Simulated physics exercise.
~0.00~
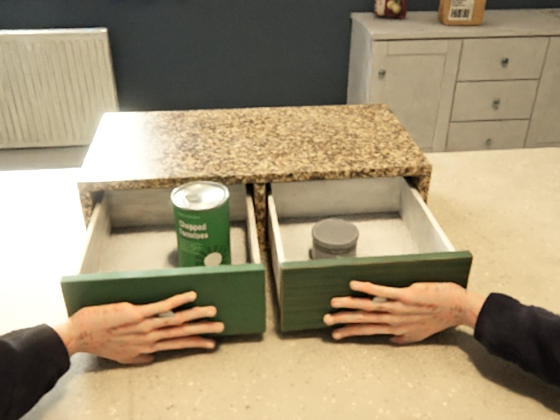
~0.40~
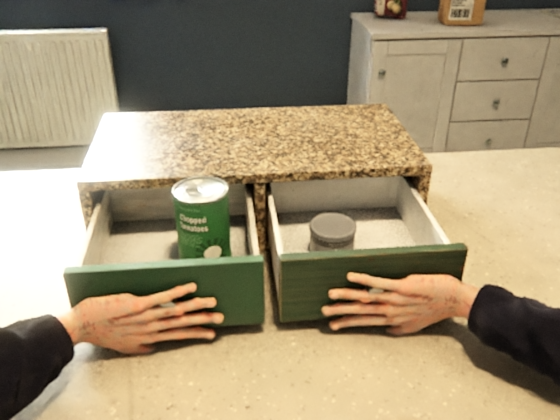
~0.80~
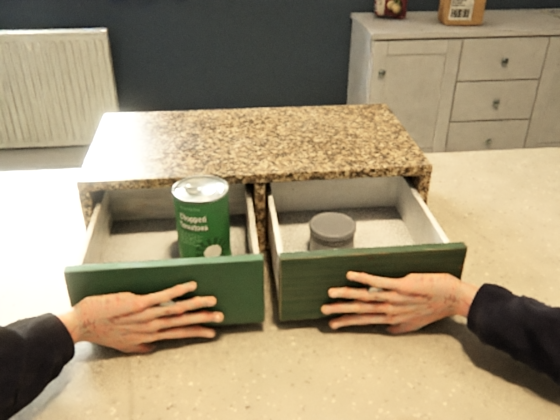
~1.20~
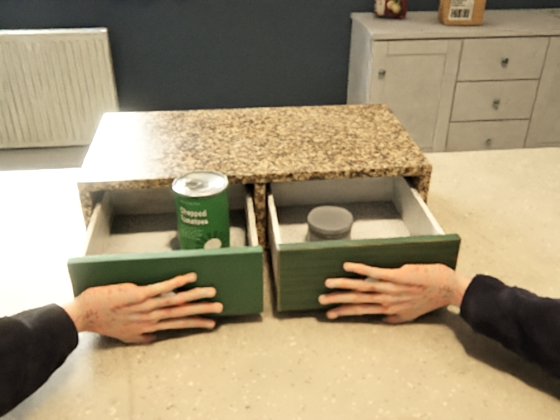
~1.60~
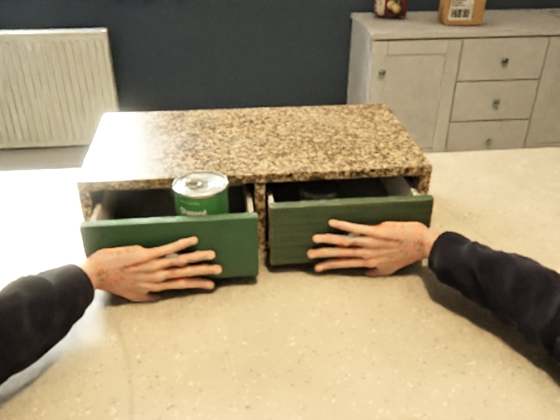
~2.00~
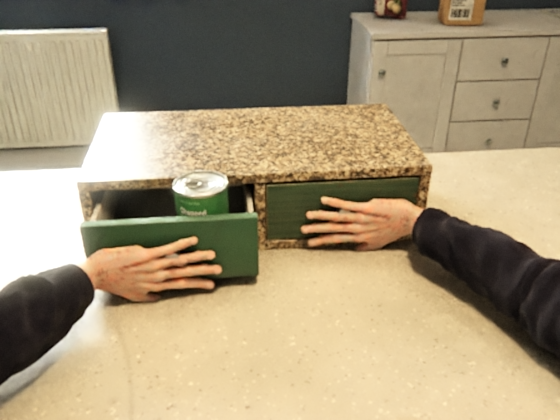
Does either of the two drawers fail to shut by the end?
Yes, the left drawer with the tall green can stays ajar, while the right drawer shuts flush with the chest.
